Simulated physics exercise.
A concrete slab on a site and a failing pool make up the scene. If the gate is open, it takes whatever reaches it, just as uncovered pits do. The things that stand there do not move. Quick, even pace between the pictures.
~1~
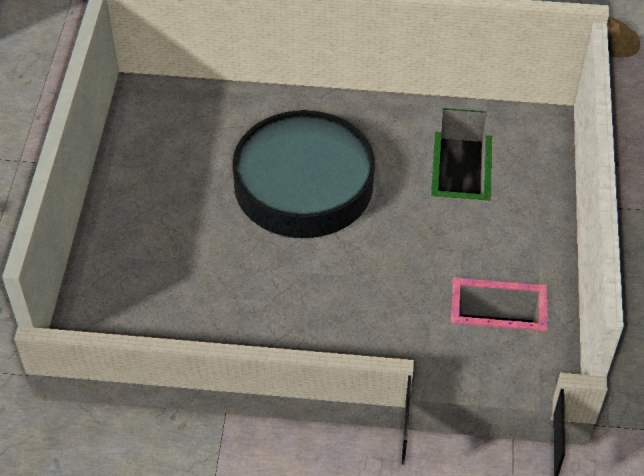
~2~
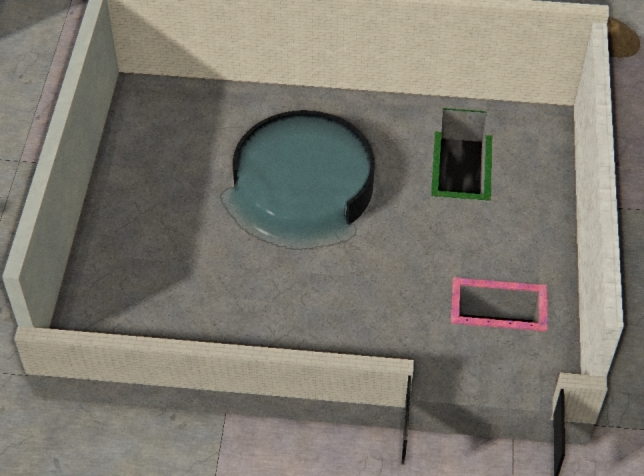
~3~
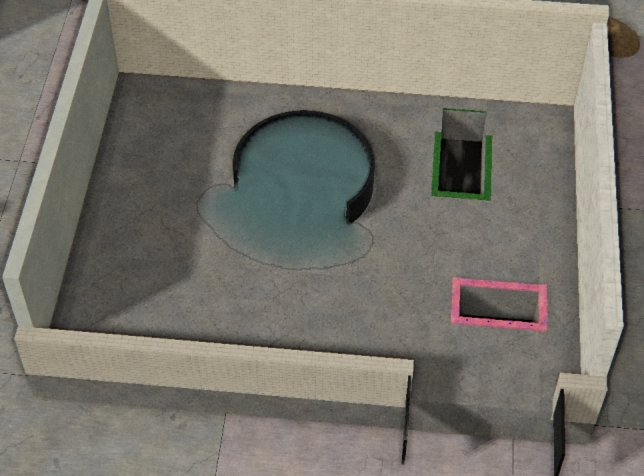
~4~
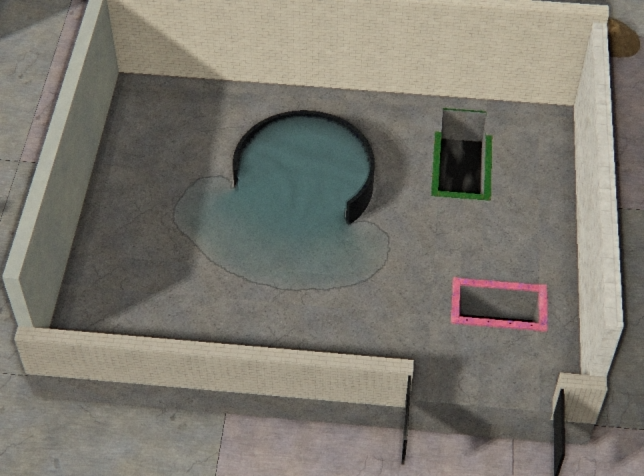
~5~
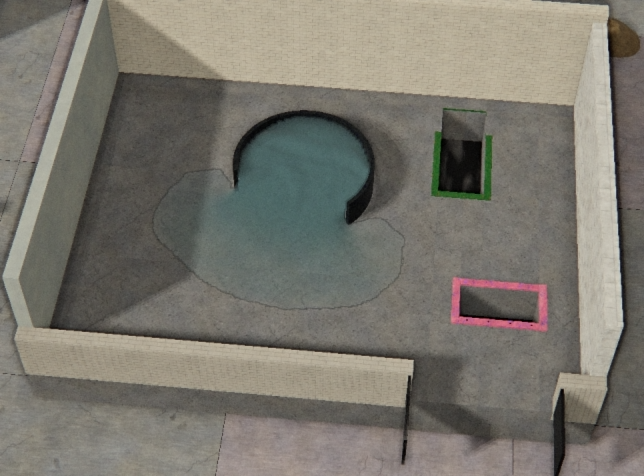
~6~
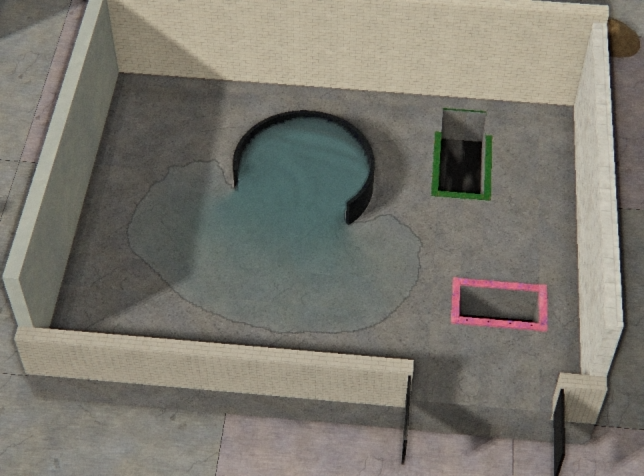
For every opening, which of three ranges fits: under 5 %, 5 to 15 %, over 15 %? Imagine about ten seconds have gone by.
In the end the gate carries off five to fifteen per cent, the green pit carries off beneath five per cent, the pink pit carries off beneath five per cent.
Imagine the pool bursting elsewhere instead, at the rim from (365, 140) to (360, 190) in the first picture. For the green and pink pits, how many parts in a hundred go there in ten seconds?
In percent: Green 45, pink 6.
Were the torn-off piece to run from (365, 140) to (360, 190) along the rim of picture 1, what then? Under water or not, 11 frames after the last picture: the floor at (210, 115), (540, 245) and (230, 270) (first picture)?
So the first one is left untouched, the next drenched, and the last left untouched.
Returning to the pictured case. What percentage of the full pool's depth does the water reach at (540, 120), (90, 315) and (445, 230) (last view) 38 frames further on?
Respectively 0, 20 and 2 per cent.
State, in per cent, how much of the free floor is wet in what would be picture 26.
Around 45 in a hundred.
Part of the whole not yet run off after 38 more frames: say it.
I'd say roughly 94 percent.
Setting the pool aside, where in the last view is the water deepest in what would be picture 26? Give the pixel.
That would be (54, 355).
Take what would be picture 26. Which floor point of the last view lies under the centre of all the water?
Centre of the water: Near (234, 292).
A moment on, water covers 40 % of the floor; the gate 0 %, the green pit 0 %, the pink pit 0 %.
Next, water covers 40 % of the floor; the gate 0 %, the green pit 0 %, the pink pit 0 %.
Then, water covers 45 % of the floor; the gate 3 %, the green pit 0 %, the pink pit 0 %.
Later, water covers 60 % of the floor; the gate 6 %, the green pit 0 %, the pink pit 0 %.
In the end, water covers 85 % of the floor; the gate 13 %, the green pit 0 %, the pink pit 0 %.
